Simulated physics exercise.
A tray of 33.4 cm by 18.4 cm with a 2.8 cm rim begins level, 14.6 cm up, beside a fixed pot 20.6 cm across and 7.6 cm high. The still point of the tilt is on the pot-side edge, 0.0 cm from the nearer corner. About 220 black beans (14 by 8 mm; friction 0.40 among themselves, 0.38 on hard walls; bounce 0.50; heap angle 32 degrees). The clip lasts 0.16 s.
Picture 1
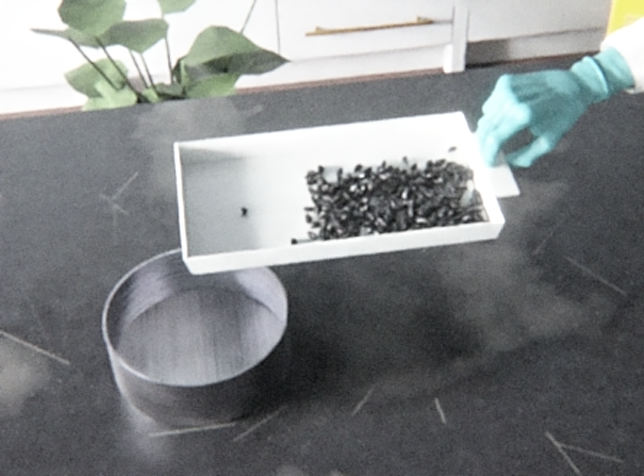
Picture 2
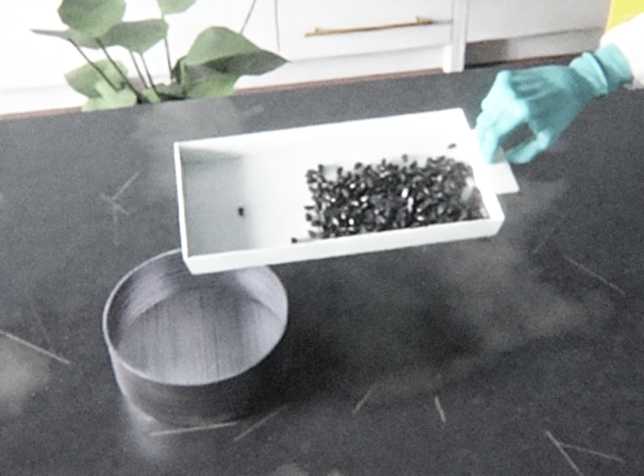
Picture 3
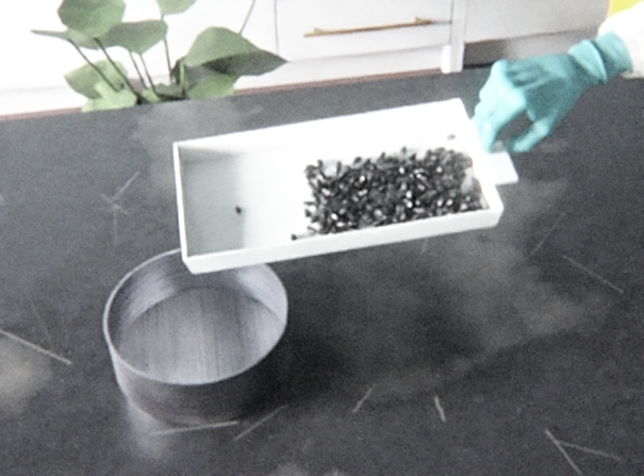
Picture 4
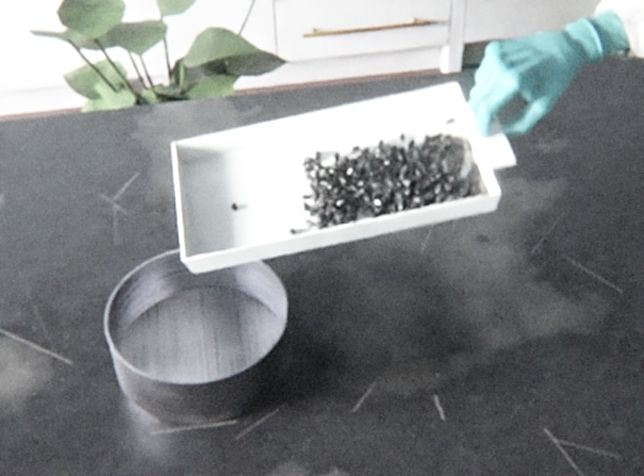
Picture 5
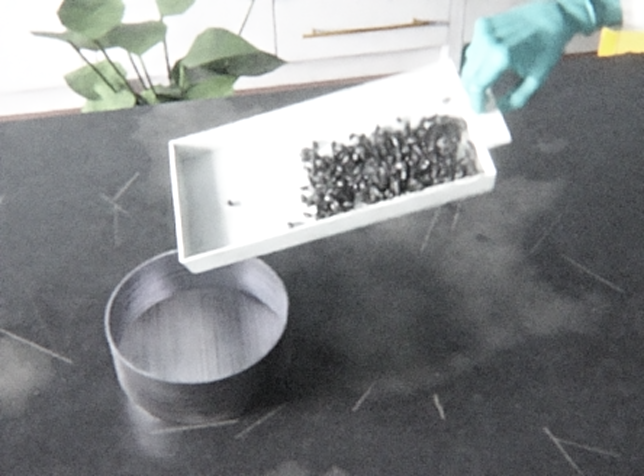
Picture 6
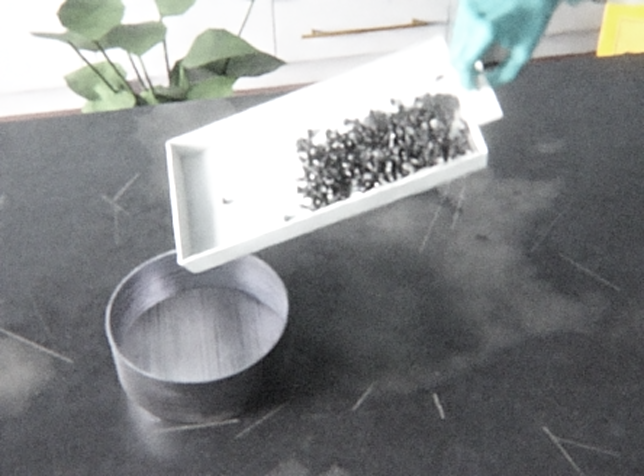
A white tray holding a heap of black beans tilted steadily as a teal-gloved hand raised its right end, while its left end stayed low above a round grey pot on a dark countertop.
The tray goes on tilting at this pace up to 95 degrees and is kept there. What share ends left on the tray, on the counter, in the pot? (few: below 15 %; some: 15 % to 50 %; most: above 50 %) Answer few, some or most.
Tray few, counter most, pot some.
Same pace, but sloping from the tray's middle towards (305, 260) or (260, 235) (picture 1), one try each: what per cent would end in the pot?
Some 20 and 30 per cent.
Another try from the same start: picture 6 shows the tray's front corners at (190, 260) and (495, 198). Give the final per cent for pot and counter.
Pot 30, counter 70.
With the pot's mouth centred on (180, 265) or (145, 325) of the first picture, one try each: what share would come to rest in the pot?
Some 25 and 70 per cent.
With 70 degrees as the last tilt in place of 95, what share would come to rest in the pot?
It would be near 30 per cent.
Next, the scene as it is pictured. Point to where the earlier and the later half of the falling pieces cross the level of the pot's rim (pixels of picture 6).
First near (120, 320), later near (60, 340).
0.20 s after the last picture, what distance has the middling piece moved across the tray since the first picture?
About 2 cm.
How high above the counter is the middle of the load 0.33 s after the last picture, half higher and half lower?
Some 28 cm.
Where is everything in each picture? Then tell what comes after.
In the first picture, tray tilt 0 degrees, front corners at (190, 255) and (498, 219); middle of the pieces at (393, 201); pot at (196, 312).
In the second picture, tray tilt 1 degrees, front corners at (190, 255) and (497, 215); middle of the pieces at (392, 199).
In the third picture, tray tilt 3 degrees, front corners at (189, 255) and (496, 206), lowest corner left front; middle of the pieces at (392, 192).
In the fourth picture, tray tilt 7 degrees, front corners at (188, 256) and (494, 191), lowest corner left front; middle of the pieces at (390, 181).
In the fifth picture, tray tilt 13 degrees, front corners at (186, 256) and (489, 170), lowest corner left front; middle of the pieces at (386, 167).
In the sixth picture, tray tilt 19 degrees, front corners at (184, 257) and (480, 149), lowest corner left front; middle of the pieces at (380, 151); pot at (198, 310).
Then, 0.20 s after the last picture, tilt 59 degrees; the tray holds 100 %, the pot 0 %.
Then, 0.33 s after the last picture, tilt 85 degrees; the tray holds 100 %, the pot 0 %.
Then, 0.59 s after the last picture, tilt 95 degrees; the tray holds 0 %, the pot 30 %.
In the end, tray 0 %, counter 70 %, pot 30 %.
